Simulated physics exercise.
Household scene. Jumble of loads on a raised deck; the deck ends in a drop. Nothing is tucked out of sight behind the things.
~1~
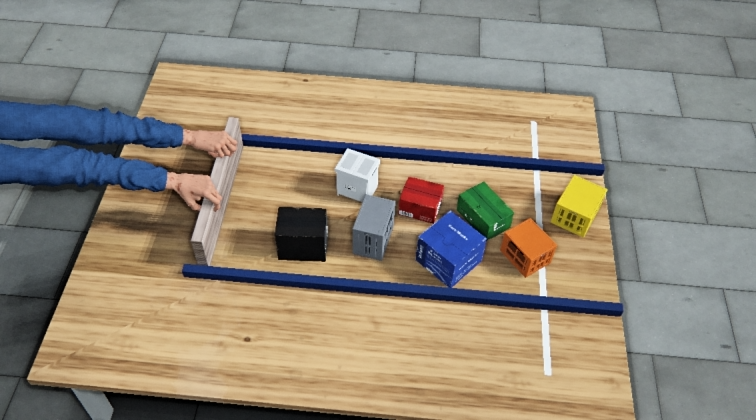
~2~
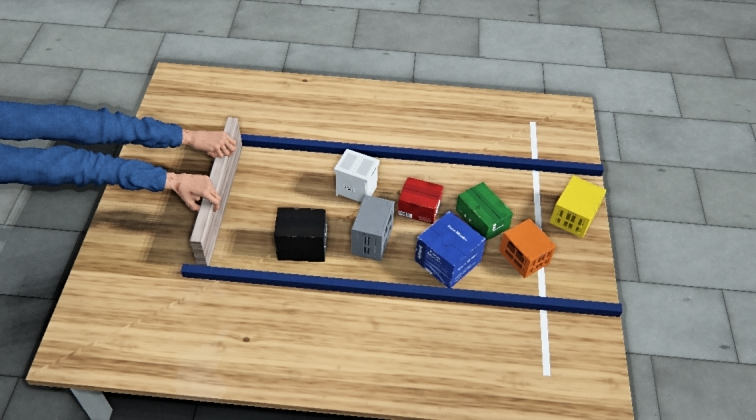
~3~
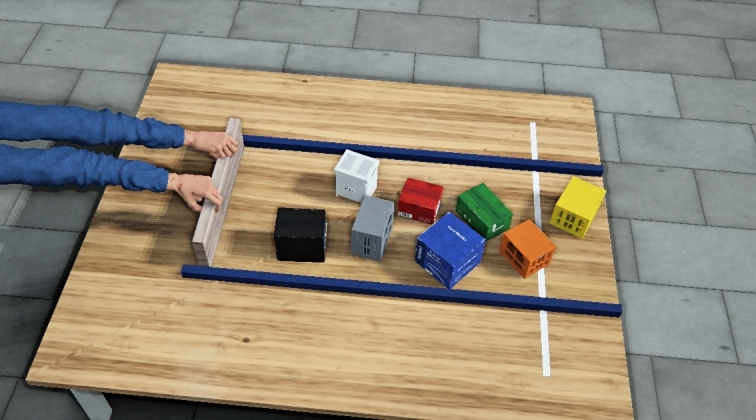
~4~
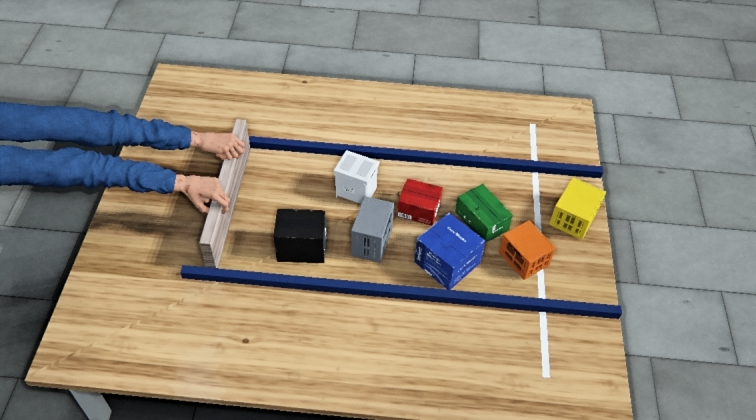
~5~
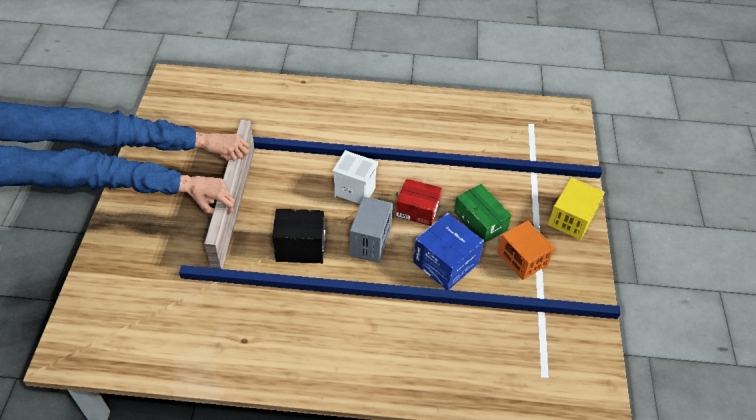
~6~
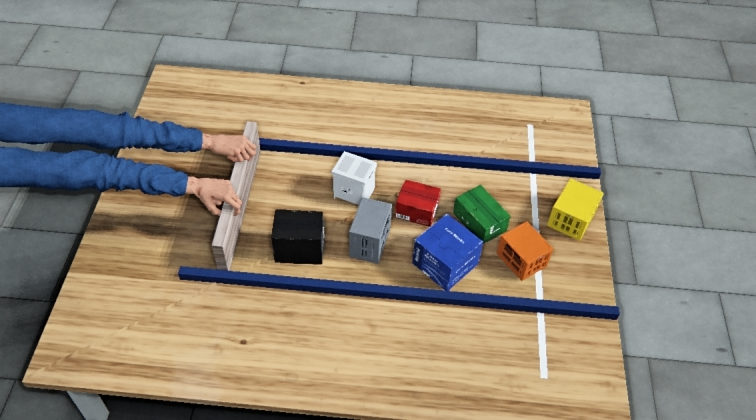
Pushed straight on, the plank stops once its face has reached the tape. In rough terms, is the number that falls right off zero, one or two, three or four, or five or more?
I foresee three or four drops here.
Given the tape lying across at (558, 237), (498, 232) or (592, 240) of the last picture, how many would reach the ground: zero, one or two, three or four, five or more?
In order: 5 or more; 1 or 2; five or over.
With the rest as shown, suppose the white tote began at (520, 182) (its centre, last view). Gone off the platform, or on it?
Outcome for the white tote: It ends up still on.
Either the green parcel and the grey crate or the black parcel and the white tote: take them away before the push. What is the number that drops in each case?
You'd see 0 fallen, and 2 in the other try.
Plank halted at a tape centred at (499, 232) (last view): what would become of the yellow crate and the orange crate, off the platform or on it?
Outcome - yellow crate: It does not stay; orange crate: It does not stay.
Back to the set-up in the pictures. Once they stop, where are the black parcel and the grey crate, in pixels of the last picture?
Result: One about (568, 260), other about (602, 241).
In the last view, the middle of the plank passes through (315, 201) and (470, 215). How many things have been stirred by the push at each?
I get 2 at the one place and 8 at the other.
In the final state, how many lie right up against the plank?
Number: 2.
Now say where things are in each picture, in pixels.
The first picture shows yellow crate (579, 206); orange crate (528, 248); green parcel (485, 211); plank (220, 190); tape (540, 232).
The second picture shows orange crate (527, 248); blue box (450, 250).
The third picture shows green parcel (484, 212); red parcel (420, 201).
The fourth picture shows yellow crate (577, 208); grey crate (372, 230).
The fifth picture shows orange crate (525, 250); plank (232, 193).
The sixth picture shows yellow crate (575, 209); orange crate (524, 251); green parcel (481, 214); plank (238, 194); tape (536, 235).
Soon after, none off yet; yellow crate at rest near (575, 209); orange crate at rest near (524, 251); green parcel at rest near (481, 214).
Then, none off yet; yellow crate at rest near (575, 209); orange crate moved about its own width near (565, 245); green parcel moved about its own width near (528, 218).
By the end, the number that fall off is three or four; fallen, blue box, green parcel, orange crate and yellow crate.
